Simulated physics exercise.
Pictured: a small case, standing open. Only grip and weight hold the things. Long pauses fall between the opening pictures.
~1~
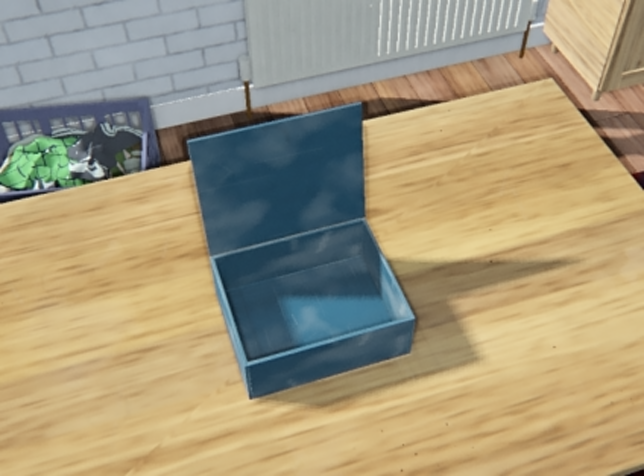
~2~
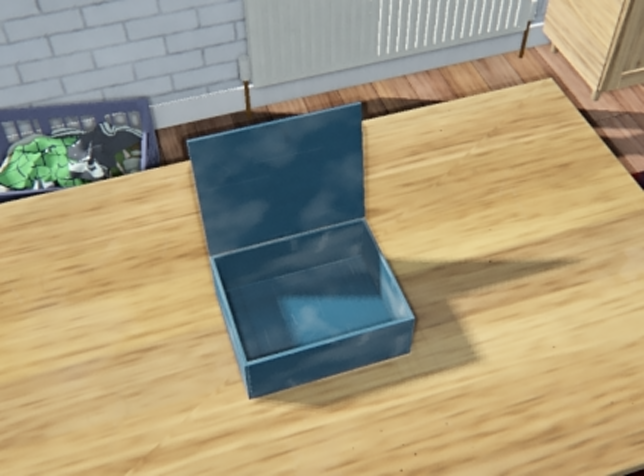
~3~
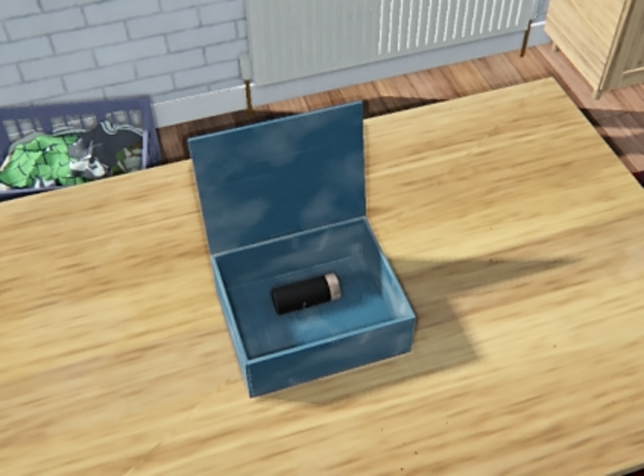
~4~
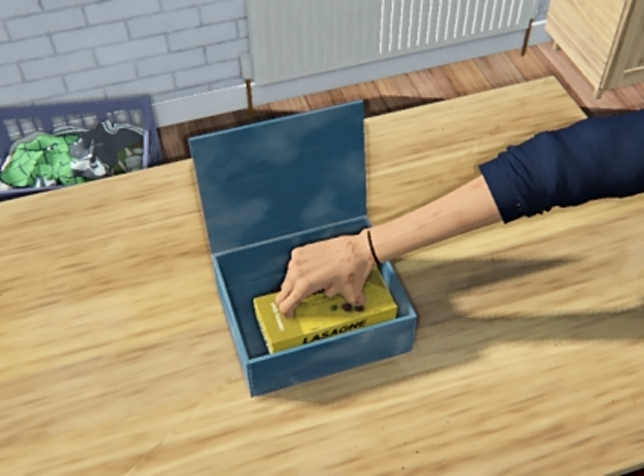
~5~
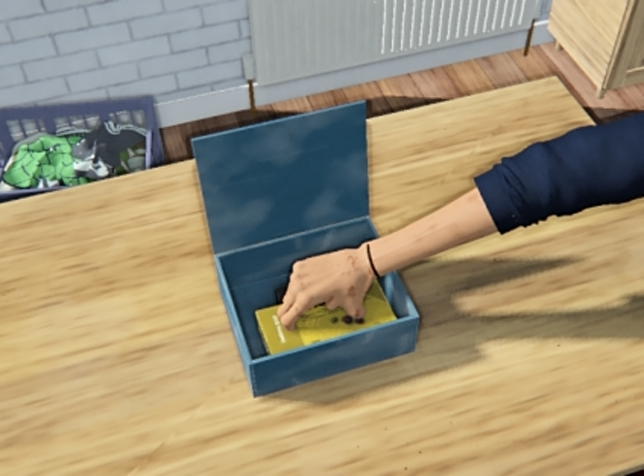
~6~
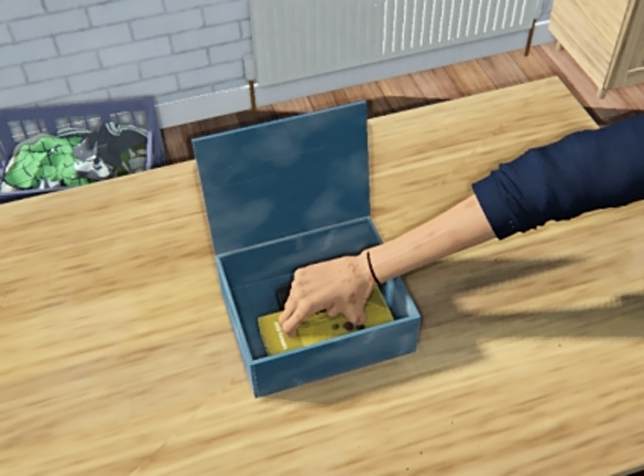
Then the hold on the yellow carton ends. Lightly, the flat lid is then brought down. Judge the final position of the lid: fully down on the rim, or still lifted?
The lid rests on the edge.
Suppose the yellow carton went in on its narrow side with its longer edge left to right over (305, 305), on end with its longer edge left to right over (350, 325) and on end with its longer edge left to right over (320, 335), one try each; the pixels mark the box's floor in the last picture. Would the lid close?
So: First shut tight, second open, third open.
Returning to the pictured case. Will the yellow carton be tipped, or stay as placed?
Observation: It keeps the set orientation.
Then, 1.40 s past the last view, lid 72° above the rim.
Then, 2.00 s past the last view, lid 32° above the rim.
Finally, lid shut; both still in place. Final places as the last picture's camera would see them, yellow carton near (327, 331).
